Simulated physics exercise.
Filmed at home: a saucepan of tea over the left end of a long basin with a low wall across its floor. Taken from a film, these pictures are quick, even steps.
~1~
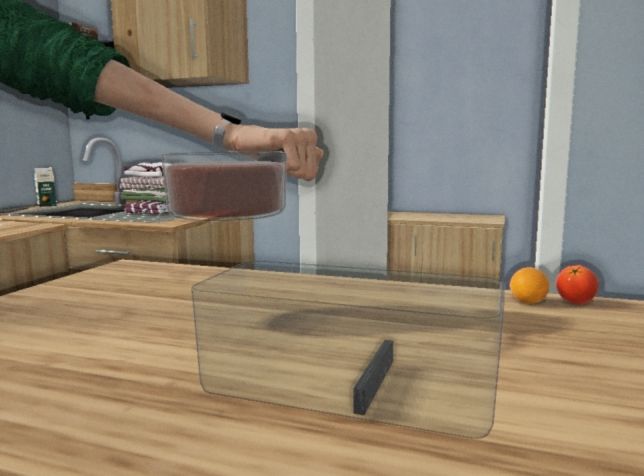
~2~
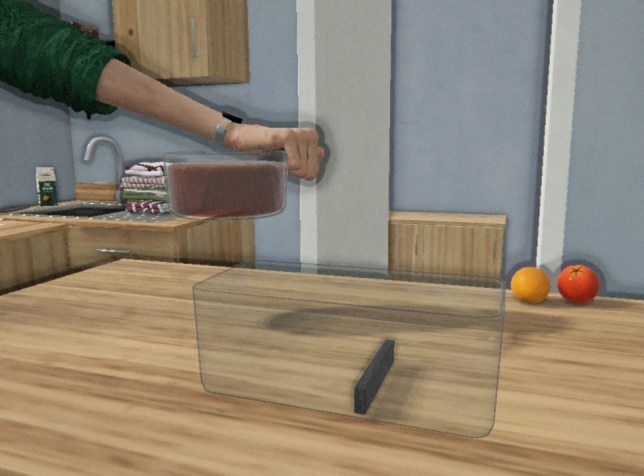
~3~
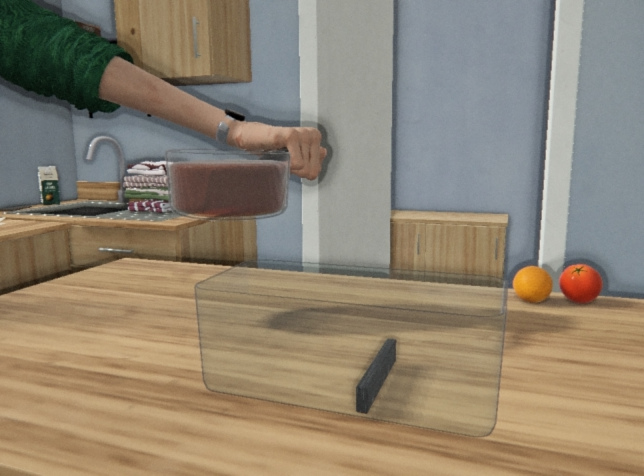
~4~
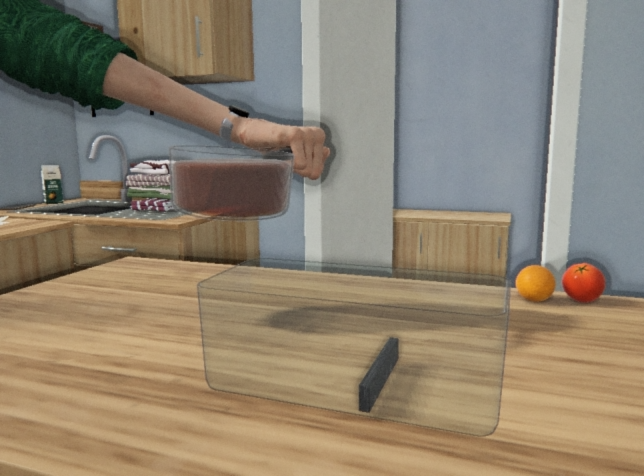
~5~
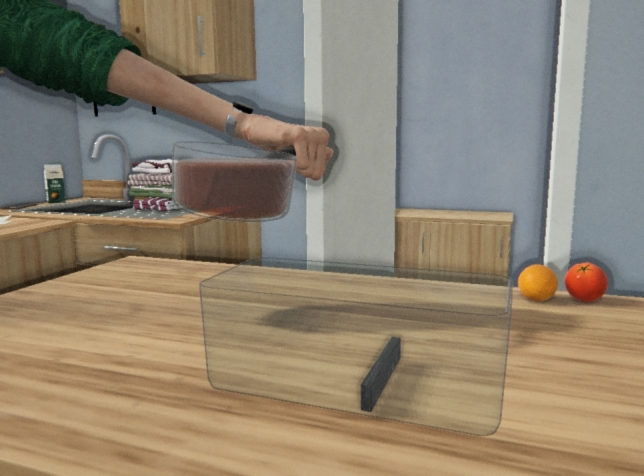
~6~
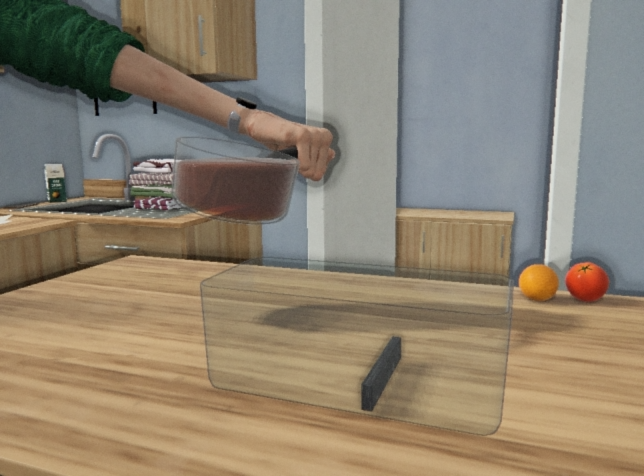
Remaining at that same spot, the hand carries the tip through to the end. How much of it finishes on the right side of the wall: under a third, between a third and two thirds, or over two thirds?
The bottom band.
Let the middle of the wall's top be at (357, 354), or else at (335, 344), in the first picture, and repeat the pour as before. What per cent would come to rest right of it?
I'd expect near 20 percent the first time and near 50 percent the next.
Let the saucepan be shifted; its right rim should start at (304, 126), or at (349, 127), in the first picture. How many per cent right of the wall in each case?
Close to 45 in a hundred, then close to 65 in a hundred.
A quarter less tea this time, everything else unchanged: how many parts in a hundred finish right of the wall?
Some 10 parts in a hundred, give or take.
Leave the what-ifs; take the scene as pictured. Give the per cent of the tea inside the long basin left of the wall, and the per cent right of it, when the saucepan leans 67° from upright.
25 per cent left, 0 per cent right.
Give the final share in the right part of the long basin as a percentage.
15 in a hundred.
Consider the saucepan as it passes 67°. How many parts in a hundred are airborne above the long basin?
About 30 per cent.
A moment on, the saucepan is tipped part way and 48 per cent is still to pour, 24 is left of the wall and 0 right of it.
Next, the saucepan is tipped right over and 7 per cent is still to pour, 83 is left of the wall and 6 right of it.
Then the saucepan is tipped right over and 0 per cent is still to pour, 88 is left of the wall and 12 right of it.
Later the saucepan is tipped right over and 0 per cent is still to pour, 87 is left of the wall and 13 right of it.
In the end 87 per cent lies left of the wall, 13 right of it and 0 outside.
